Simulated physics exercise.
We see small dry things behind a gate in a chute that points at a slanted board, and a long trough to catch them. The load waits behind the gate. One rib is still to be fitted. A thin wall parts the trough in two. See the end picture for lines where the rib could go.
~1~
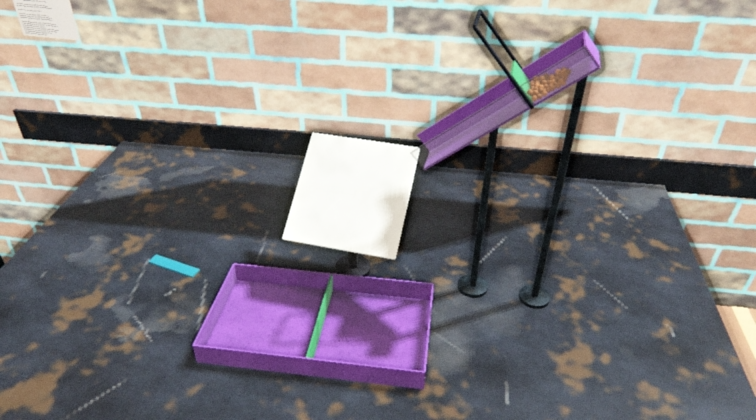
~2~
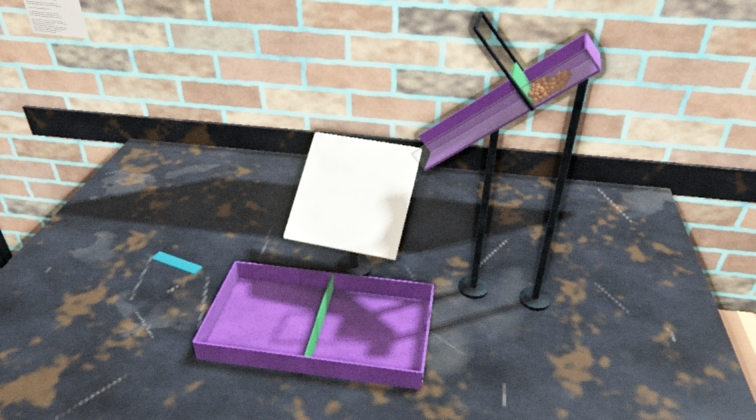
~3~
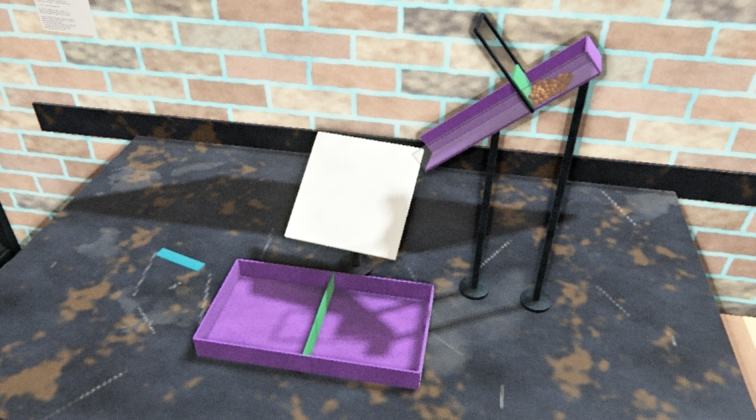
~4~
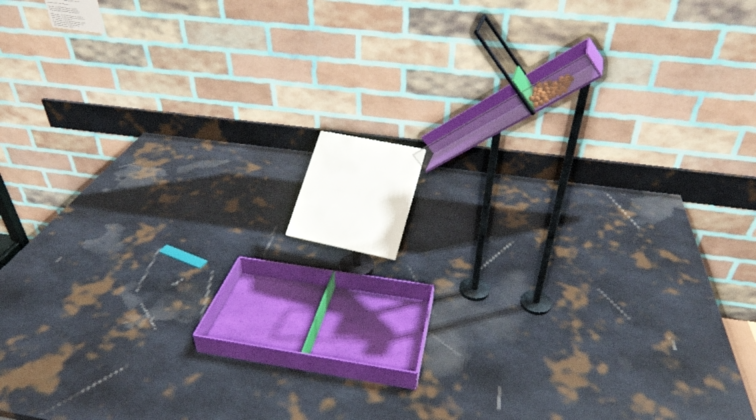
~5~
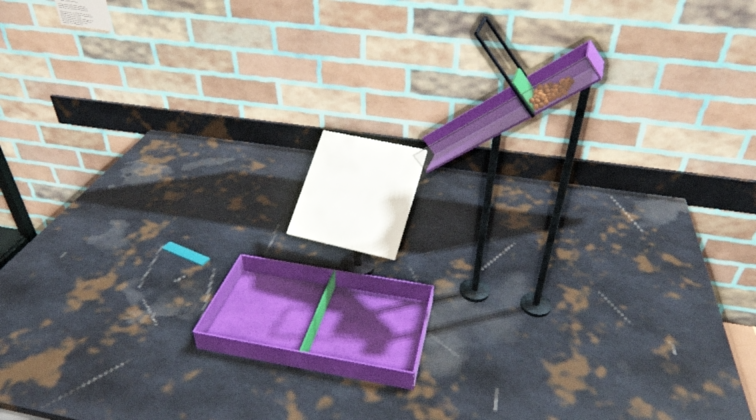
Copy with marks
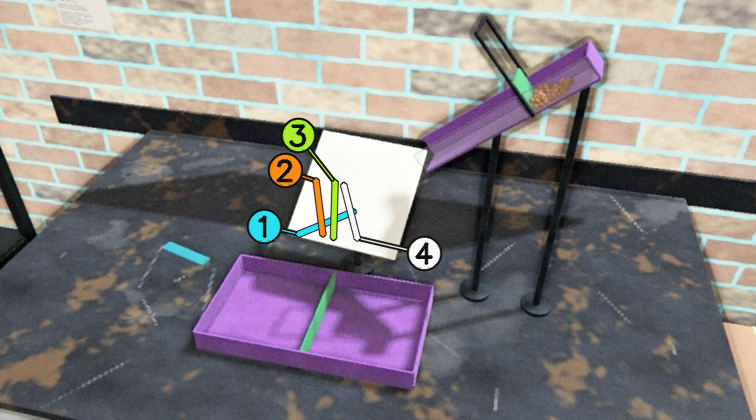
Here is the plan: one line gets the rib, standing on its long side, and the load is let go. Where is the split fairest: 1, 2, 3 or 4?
Take 2.
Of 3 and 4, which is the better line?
3 it is.
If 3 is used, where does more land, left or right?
More lands on the right.
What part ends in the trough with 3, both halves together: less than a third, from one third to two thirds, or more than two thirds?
It is more than two thirds.
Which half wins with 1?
Left.
On the marked copy, line 1 from (353, 211) to (298, 234); line 2 from (316, 180) to (322, 233); line 3 from (335, 182) to (333, 237); line 4 from (343, 185) to (357, 238).
If 1 is chosen, of what is caught, almost all in the left half, about a tenth in the right.
If 2 is chosen, of what is caught, roughly half in the left half, roughly half in the right.
If 3 is chosen, of what is caught, roughly a quarter in the left half, the larger part in the right.
If 4 is chosen, of what is caught, about a tenth in the left half, almost all in the right.
